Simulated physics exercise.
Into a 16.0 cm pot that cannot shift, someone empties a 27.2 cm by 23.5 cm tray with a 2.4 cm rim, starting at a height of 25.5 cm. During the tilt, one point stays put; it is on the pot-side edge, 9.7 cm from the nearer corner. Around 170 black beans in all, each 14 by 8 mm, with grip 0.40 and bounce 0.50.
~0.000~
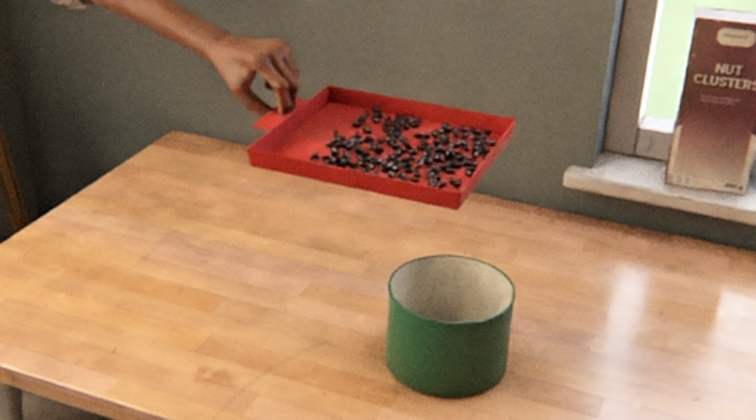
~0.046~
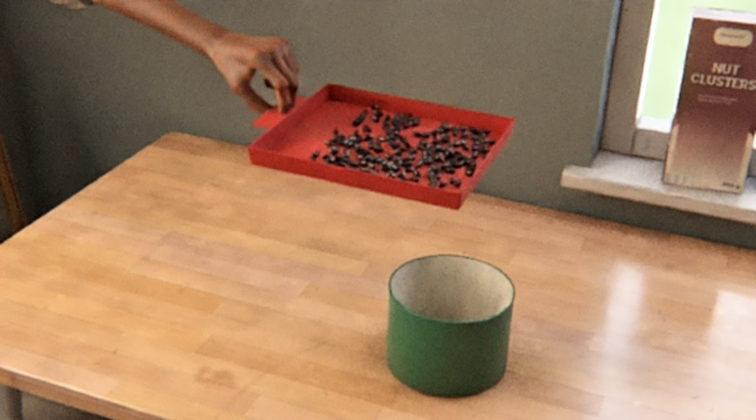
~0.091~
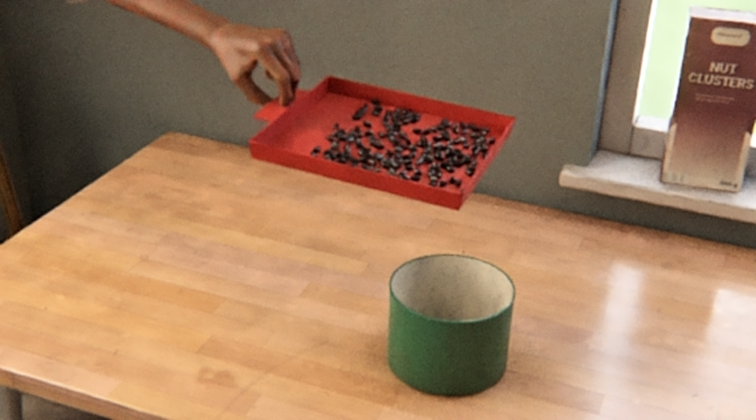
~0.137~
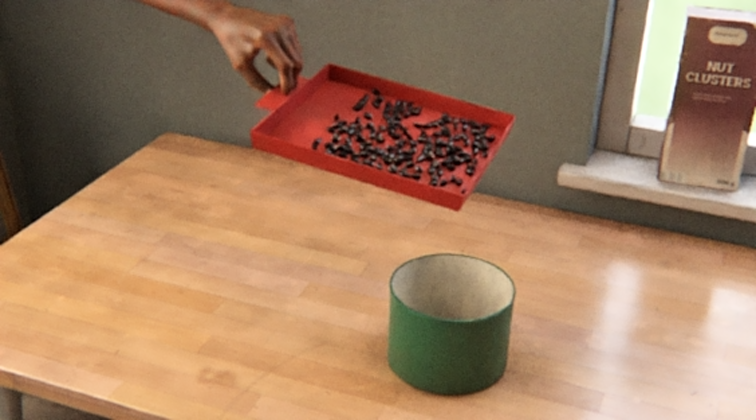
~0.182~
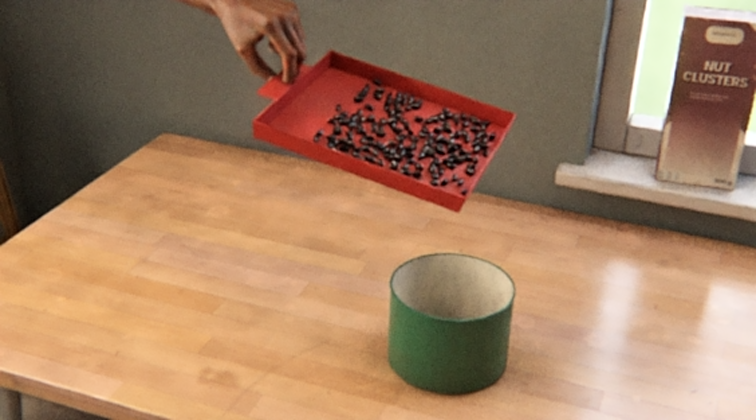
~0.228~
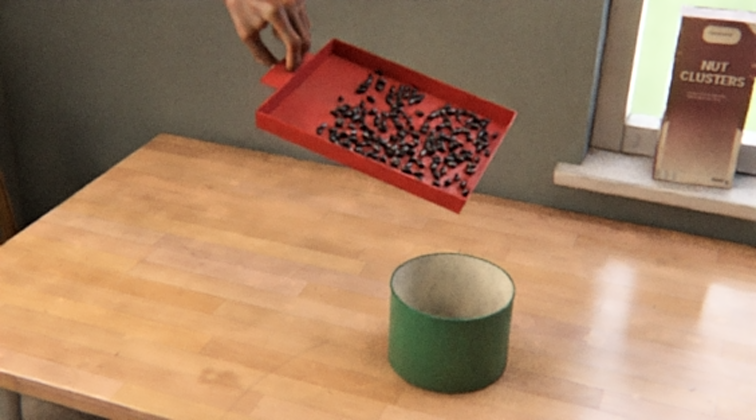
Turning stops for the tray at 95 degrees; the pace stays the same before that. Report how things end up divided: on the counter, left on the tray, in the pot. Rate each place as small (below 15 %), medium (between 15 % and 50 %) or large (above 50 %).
Counter - medium; left on the tray - small; pot - large.
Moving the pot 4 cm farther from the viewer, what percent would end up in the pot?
Expect something close to 25 per cent.
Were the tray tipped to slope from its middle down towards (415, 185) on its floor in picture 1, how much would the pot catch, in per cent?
About 90 per cent.
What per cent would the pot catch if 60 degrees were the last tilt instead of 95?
Estimate: Roughly 5 percent.
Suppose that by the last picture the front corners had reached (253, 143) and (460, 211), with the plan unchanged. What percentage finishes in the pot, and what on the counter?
Per cent by place - pot 90, counter 5.
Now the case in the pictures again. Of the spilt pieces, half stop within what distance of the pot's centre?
Distance: Around 32 cm.
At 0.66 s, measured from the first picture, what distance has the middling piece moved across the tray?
Around 8 centimetres.
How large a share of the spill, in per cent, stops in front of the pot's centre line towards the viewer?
Roughly 70 per cent.
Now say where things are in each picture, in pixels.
The first picture shows tray tilt 0 degrees, front corners at (251, 148) and (459, 191); middle of the pieces at (402, 150); pot at (452, 287).
The second picture shows tray tilt 1 degrees, front corners at (251, 147) and (459, 192); middle of the pieces at (402, 149).
The third picture shows tray tilt 3 degrees, front corners at (252, 141) and (461, 193), lowest corner right front; middle of the pieces at (402, 146).
The fourth picture shows tray tilt 7 degrees, front corners at (254, 131) and (462, 194), lowest corner right front; middle of the pieces at (403, 141).
The fifth picture shows tray tilt 11 degrees, front corners at (257, 120) and (463, 196), lowest corner right front; middle of the pieces at (404, 136).
The sixth picture shows tray tilt 15 degrees, front corners at (260, 111) and (464, 198), lowest corner right front; middle of the pieces at (405, 131); pot at (453, 284). Its pace works out near 90 degrees a second.
After 0.66 s, tilt 54 degrees; the tray holds 100 %, the pot 0 %.
Then, at 0.95 s, tilt 79 degrees; the tray holds 85 %, the pot 0 %.
After 1.34 s, tilt 95 degrees; the tray holds 15 %, the pot 40 %.
At rest (3.1 s), counter 40 %, tray 5 %, pot 60 %.
